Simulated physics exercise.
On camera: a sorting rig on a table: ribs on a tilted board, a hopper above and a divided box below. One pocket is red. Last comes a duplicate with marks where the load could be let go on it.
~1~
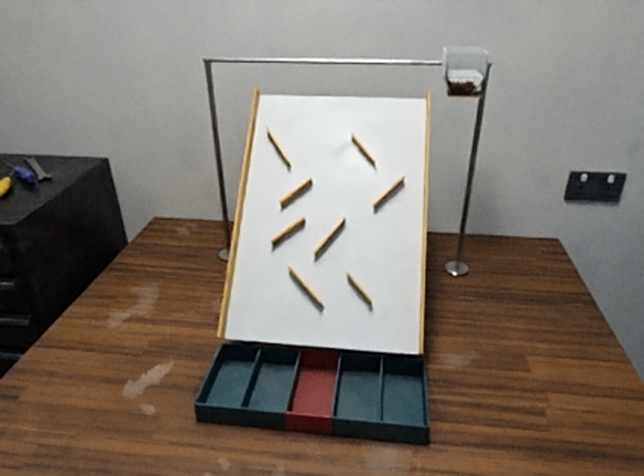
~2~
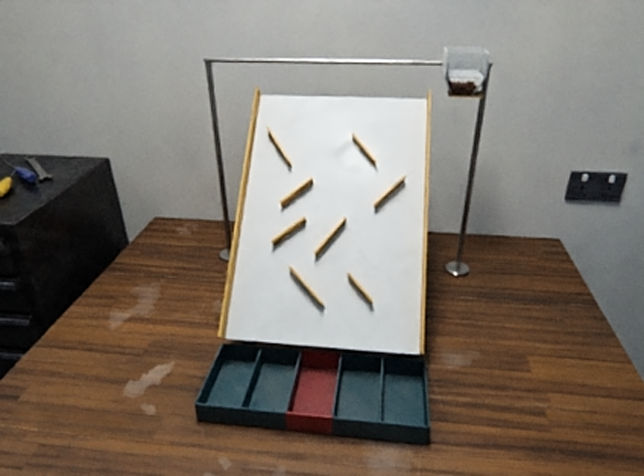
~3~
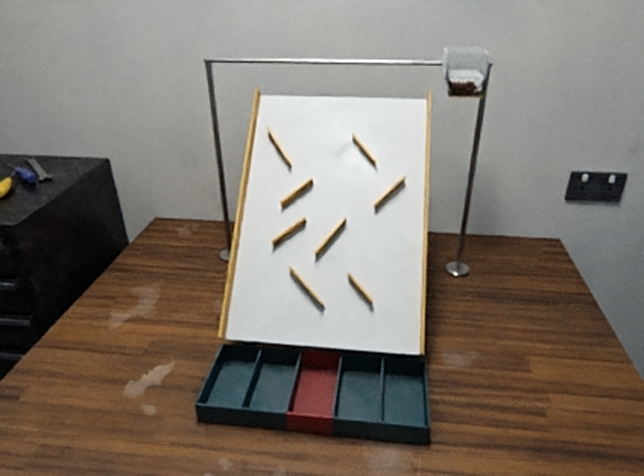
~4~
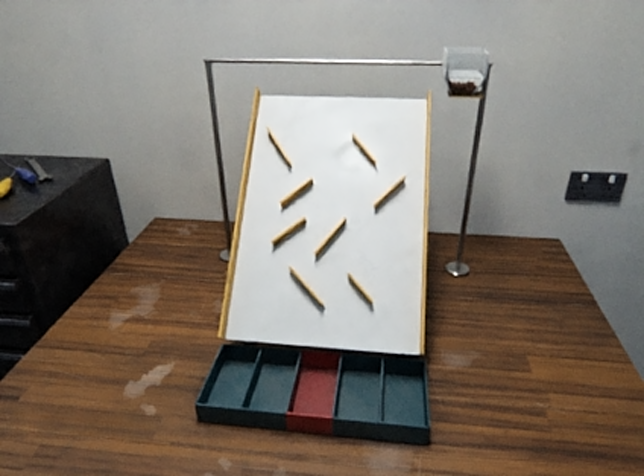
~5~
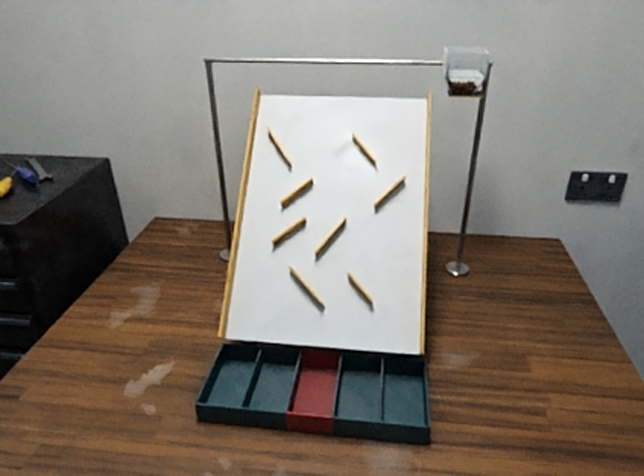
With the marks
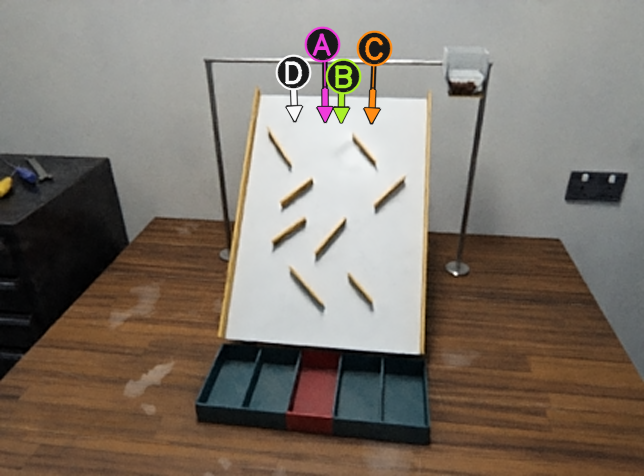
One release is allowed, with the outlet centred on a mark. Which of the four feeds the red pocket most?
Take C.
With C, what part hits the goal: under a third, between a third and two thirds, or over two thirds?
Mark C gives between a third and two thirds.
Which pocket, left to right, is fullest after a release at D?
The first from the left.
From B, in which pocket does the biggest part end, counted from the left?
The fourth from the left.
On the marked copy, mark A meets the board at (325, 116); mark B meets the board at (341, 117); mark C meets the board at (371, 117); mark D meets the board at (294, 115).
With A, a stray few in the red pocket, most in other pockets, about a quarter outside the box.
With B, a small part in the red pocket, most in other pockets, a stray few outside the box.
With C, about a third in the red pocket, about half in other pockets, a small part outside the box.
With D, none in the red pocket, most in other pockets, about a quarter outside the box.
